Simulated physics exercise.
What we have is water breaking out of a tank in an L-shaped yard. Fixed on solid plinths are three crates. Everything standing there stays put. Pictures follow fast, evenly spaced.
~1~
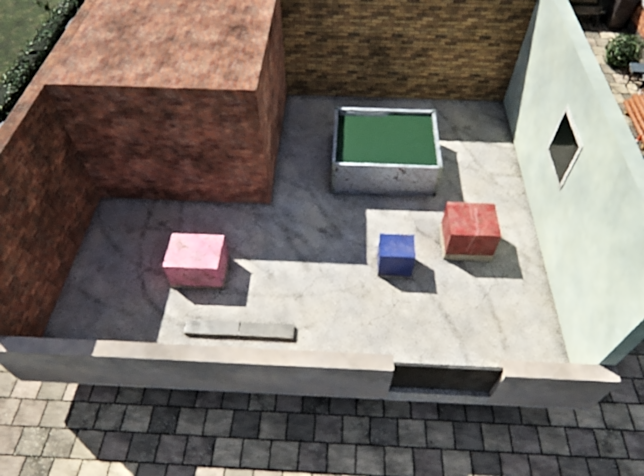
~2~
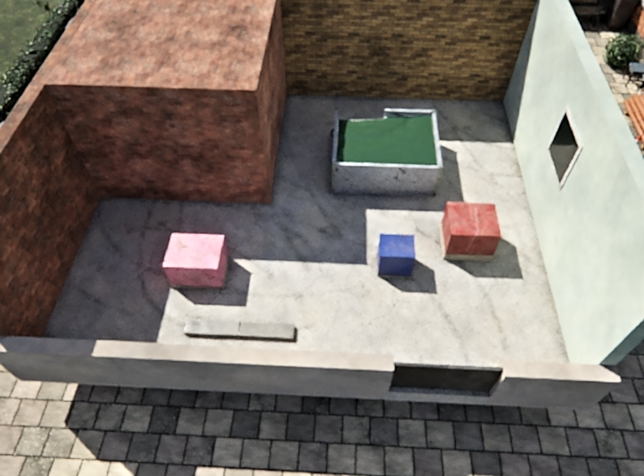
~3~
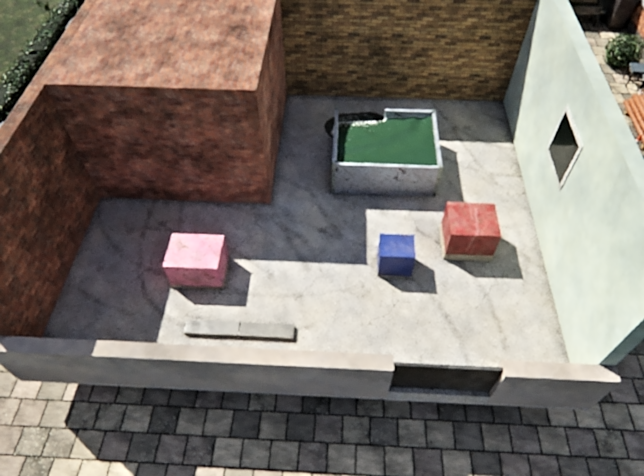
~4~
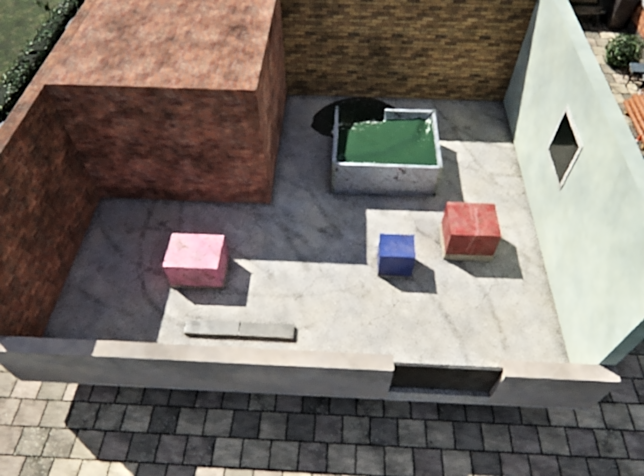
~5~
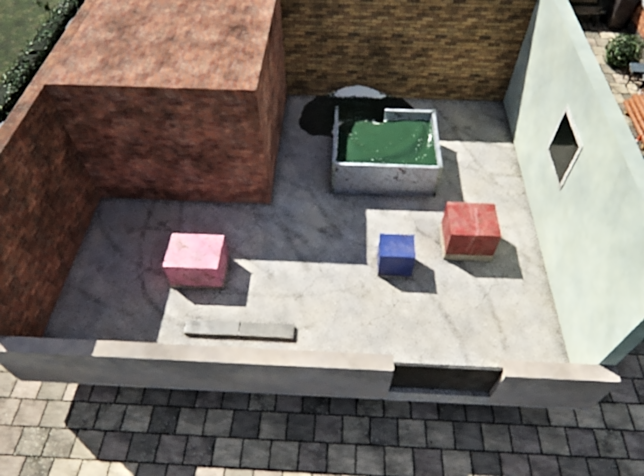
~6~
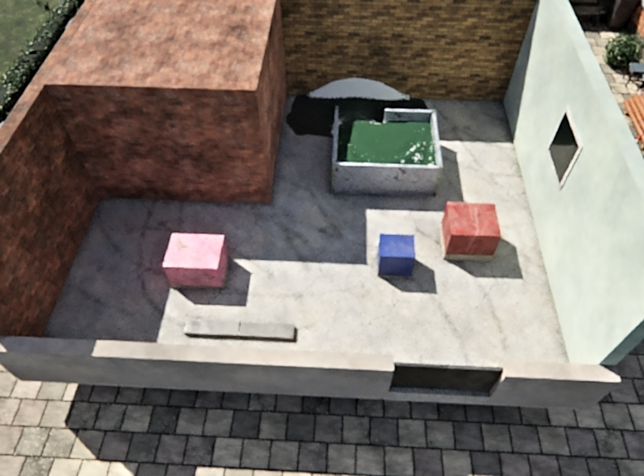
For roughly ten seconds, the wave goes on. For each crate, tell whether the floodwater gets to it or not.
The blue crate is reached by the water. The pink crate is missed by the water. The red crate is missed by the water.
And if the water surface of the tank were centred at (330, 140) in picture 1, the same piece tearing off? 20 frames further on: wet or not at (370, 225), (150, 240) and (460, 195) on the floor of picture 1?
As listed: Not flooded, free of water, under water.
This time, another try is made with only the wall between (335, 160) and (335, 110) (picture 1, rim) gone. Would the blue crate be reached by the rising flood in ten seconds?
Looking at the blue crate, it is hit.
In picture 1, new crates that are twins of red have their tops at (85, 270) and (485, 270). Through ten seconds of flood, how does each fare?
Crate one: Stays clear. Crate two: Stays clear.
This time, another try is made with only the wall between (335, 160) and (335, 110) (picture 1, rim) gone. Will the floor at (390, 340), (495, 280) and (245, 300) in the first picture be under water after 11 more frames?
First: Spared by the leak. Second: Spared by the leak. Third: Reached by the flood.
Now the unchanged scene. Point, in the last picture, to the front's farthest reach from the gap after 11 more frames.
I reckon the front has reached (504, 103) by then.
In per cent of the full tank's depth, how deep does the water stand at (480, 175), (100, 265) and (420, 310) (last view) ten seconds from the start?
First spot roughly 4 %, second 4 %, third 8 %.
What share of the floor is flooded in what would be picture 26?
Around 45 percent of it.
A moment on, water covers 10 % of the floor; the blue crate not reached, the pink crate not reached, the red crate not reached.
Next, water covers 20 % of the floor; the blue crate not reached, the pink crate not reached, the red crate not reached.
Then, water covers 45 % of the floor; the blue crate water round its plinth, the pink crate not reached, the red crate not reached.
Later, water covers 75 % of the floor; the blue crate water round its plinth, the pink crate water round its plinth, the red crate water round its plinth.
In the end, water covers 85 % of the floor; the blue crate was topped, the pink crate stayed above the water, the red crate stayed above the water.
